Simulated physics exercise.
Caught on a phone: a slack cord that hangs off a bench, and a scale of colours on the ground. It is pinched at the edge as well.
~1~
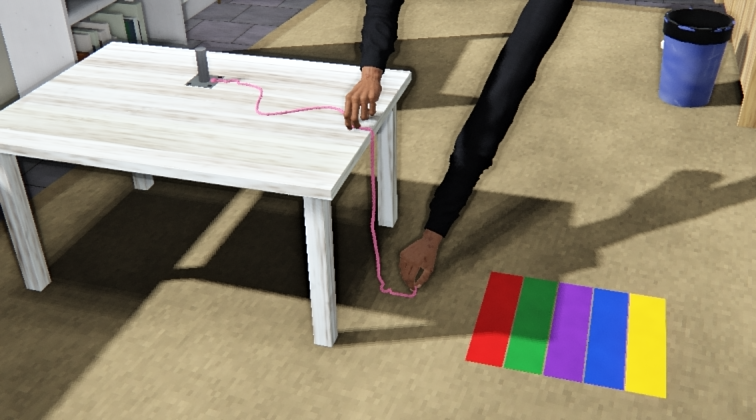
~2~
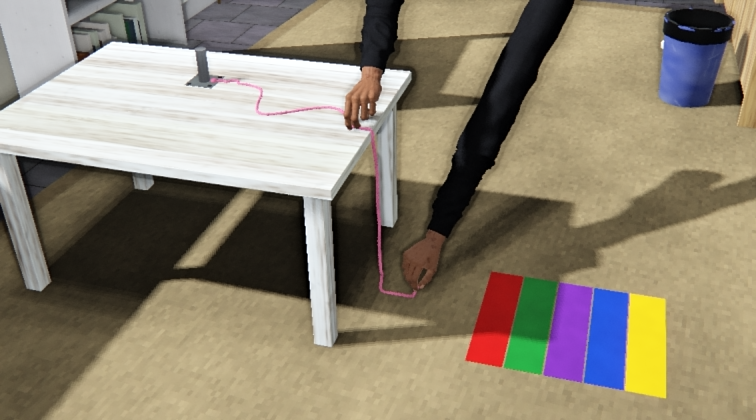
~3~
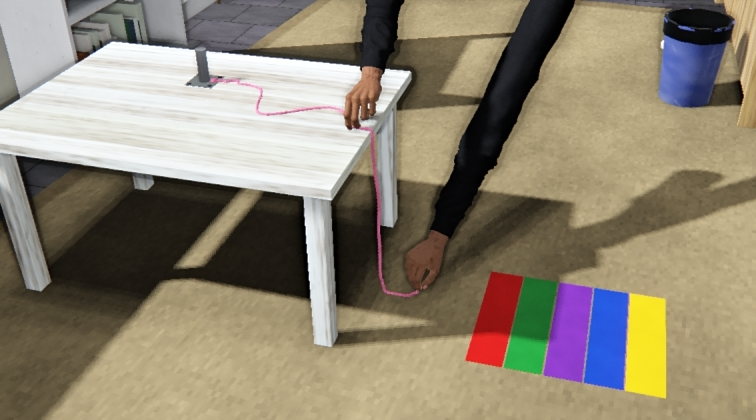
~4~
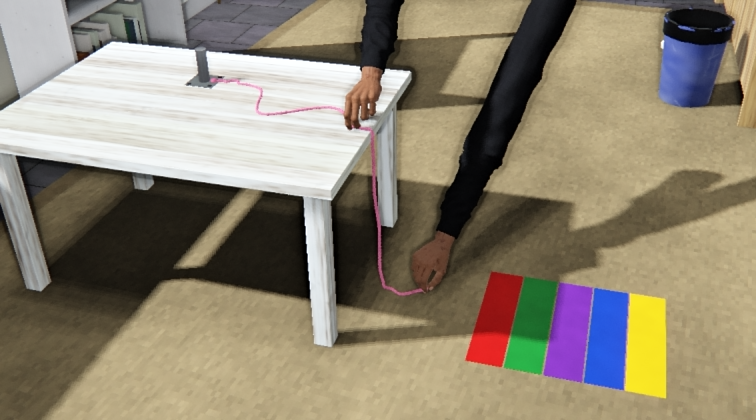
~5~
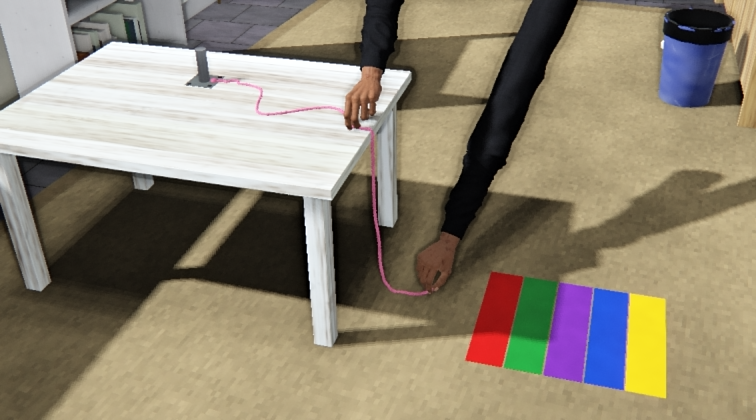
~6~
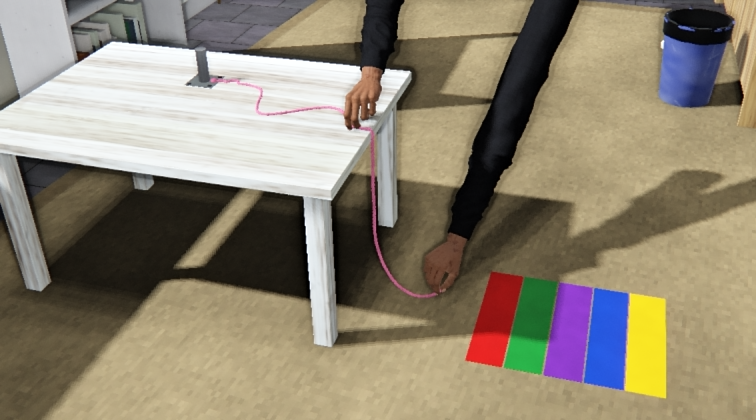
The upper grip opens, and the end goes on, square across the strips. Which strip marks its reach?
The end stops over the blue strip.
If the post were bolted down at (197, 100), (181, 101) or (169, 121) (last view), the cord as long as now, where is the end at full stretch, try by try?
The places are (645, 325), (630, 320) and (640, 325).
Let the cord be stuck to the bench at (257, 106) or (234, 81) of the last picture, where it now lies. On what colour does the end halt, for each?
In that order: Purple; blue.
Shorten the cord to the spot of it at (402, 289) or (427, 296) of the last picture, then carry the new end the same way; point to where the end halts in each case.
The places are (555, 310) and (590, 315).
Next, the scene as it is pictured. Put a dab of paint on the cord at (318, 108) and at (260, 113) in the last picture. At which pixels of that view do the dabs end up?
The first at (362, 117), the second at (311, 105).
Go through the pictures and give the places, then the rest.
The first frame shows end (415, 287); red (488, 346); green (526, 353); purple (565, 360); blue (605, 367); yellow (646, 375).
The second frame shows end (418, 287); cord through (238, 83) (257, 110) (327, 108) (372, 135) (378, 205) (381, 272).
The third frame shows end (421, 288).
The fourth frame shows end (427, 289); cord through (238, 83) (257, 110) (327, 108) (372, 135) (376, 205) (380, 271).
The fifth frame shows end (433, 290).
The sixth frame shows end (440, 291); cord through (238, 83) (257, 110) (327, 108) (372, 135) (374, 205) (388, 272).
Soon after, end near (541, 308); over green.
Then, end near (589, 316); over purple.
At full stretch, end near (619, 321); over blue. It gets as far as the blue strip.
